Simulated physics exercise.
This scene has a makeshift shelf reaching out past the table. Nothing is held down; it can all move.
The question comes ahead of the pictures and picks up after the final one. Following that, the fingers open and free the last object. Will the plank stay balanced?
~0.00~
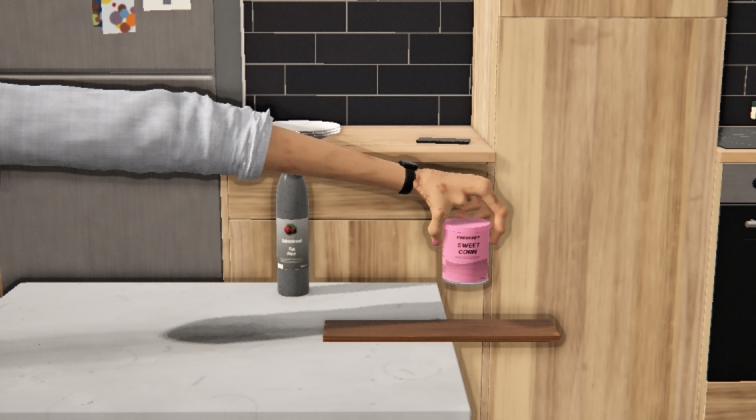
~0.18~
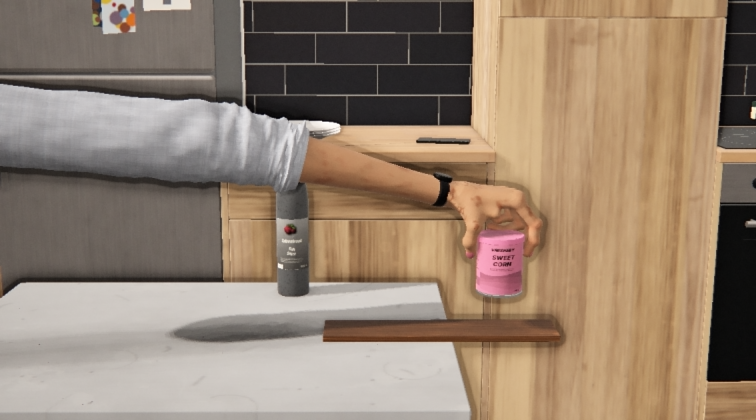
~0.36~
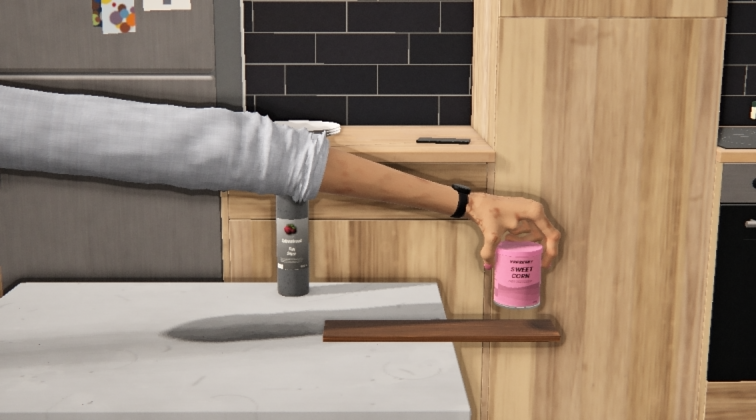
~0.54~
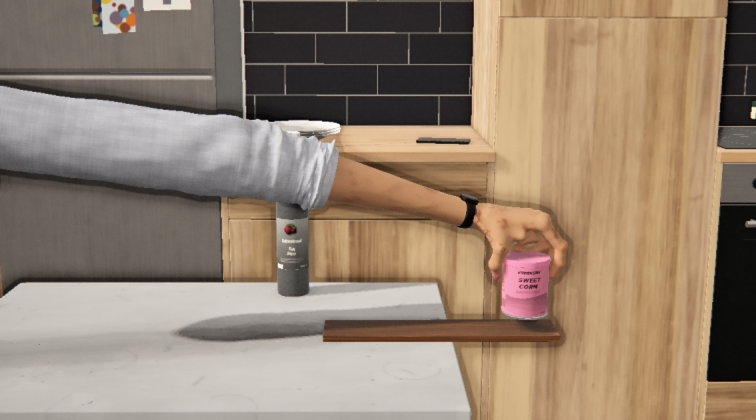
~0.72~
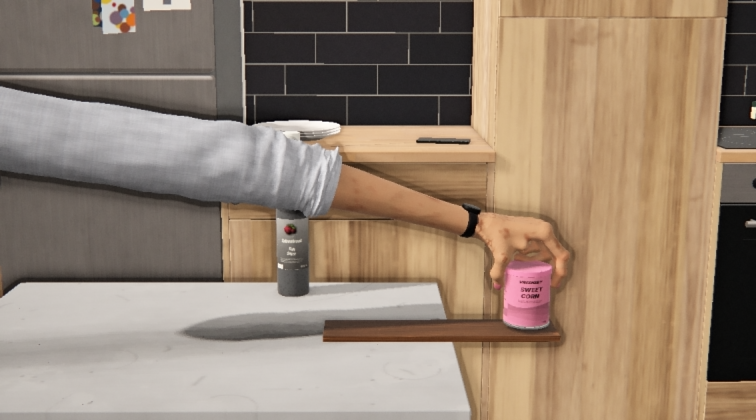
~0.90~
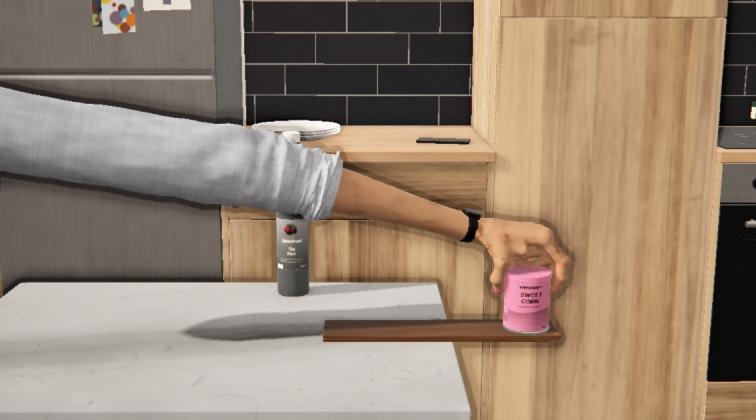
No.
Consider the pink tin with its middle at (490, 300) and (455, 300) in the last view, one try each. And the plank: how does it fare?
The first time it drops, and the second time it does not fall.
By 1.30 s, pink tin now down on the floor or falling; brown plank on its side.
By 1.40 s, brown plank now down on the floor or falling.
By 1.50 s, things are still on the move.
By 1.70 s, as before.
When it is over (2.0 s), down on the floor or falling, pink tin and brown plank; grey bottle as before. The plank comes down.
